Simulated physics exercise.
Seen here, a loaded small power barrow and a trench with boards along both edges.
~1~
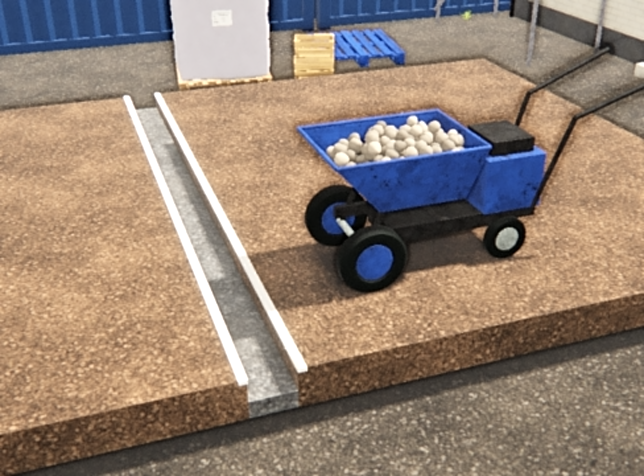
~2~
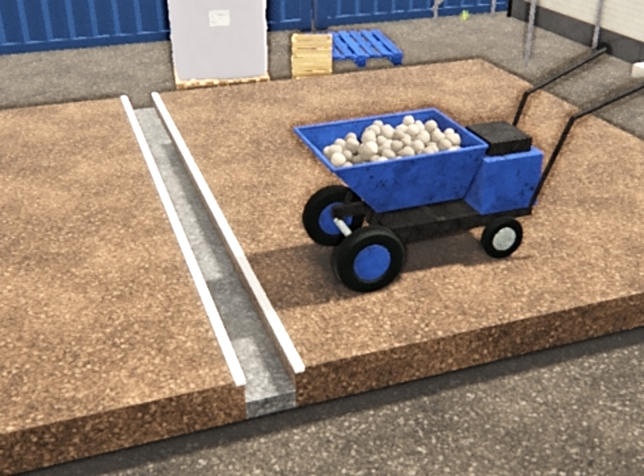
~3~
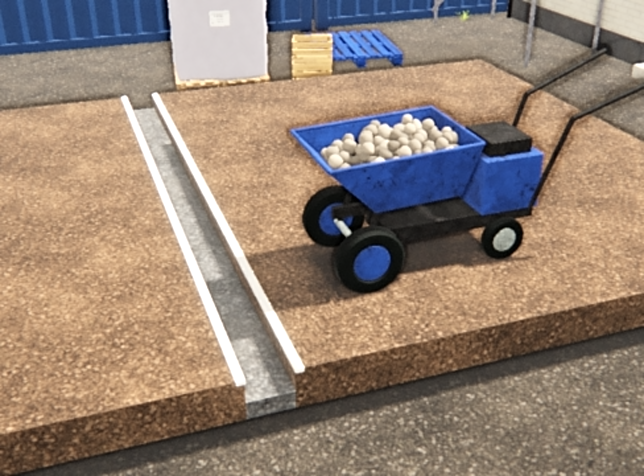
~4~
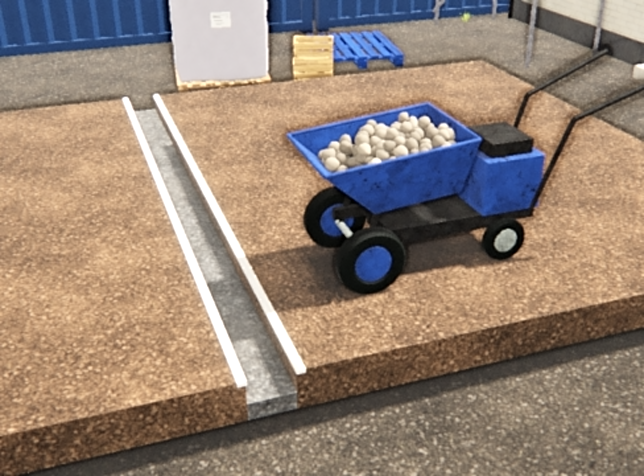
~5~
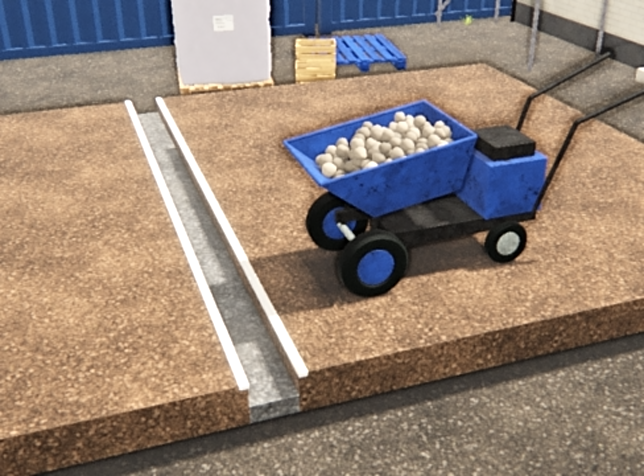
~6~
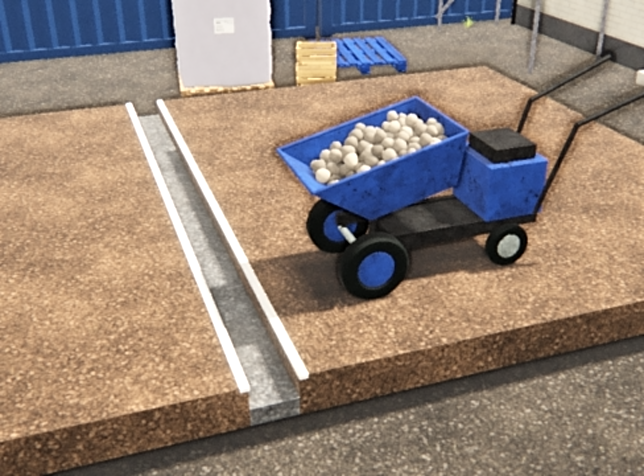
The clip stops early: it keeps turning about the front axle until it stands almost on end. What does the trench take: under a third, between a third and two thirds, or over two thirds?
Between the edges lies between a third and two thirds of the load.
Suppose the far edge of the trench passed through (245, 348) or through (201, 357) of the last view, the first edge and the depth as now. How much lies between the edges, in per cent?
In turn 30 and 80 in a hundred.
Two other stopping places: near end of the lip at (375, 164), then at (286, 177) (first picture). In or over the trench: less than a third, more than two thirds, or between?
At the first place one to two thirds, at the second under a third.
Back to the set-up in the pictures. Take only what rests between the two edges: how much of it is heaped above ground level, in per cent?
It comes to 30 per cent or so.
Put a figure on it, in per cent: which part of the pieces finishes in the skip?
Close to 20 per cent.
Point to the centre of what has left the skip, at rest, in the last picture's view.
Roughly at (223, 294).
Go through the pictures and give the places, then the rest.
Lip of the skip near (337, 170), level; top of the load near (409, 145), river pebbles; first edge of the trench near (284, 333); far edge near (228, 344), the trench under half as wide as the skip, and about half as deep as wide, in the first frame.
Lip of the skip near (333, 171), level; top of the load near (405, 144), in the second frame.
Lip of the skip near (330, 173), tipped barely; top of the load near (420, 136), in the third frame.
Lip of the skip near (325, 177), tipped barely; top of the load near (417, 134), in the fourth frame.
Lip of the skip near (321, 185), tipped a little; top of the load near (413, 134), in the fifth frame.
Lip of the skip near (313, 193), tipped a little; top of the load near (405, 133); first edge of the trench near (285, 340); far edge near (230, 351), in the sixth frame.
Shortly afterwards, skip tipped steeply; the whole lot in the skip.
Next, skip tipped right over; near two thirds in the skip; near a quarter in or heaped over the trench; a little beyond it; only a few falling.
Some moments later, skip tipped right over; near a quarter in the skip; near half in or heaped over the trench; near a quarter beyond it.
In the end, skip tipped right over; near a quarter in the skip; near half in or heaped over the trench; near a quarter beyond it.
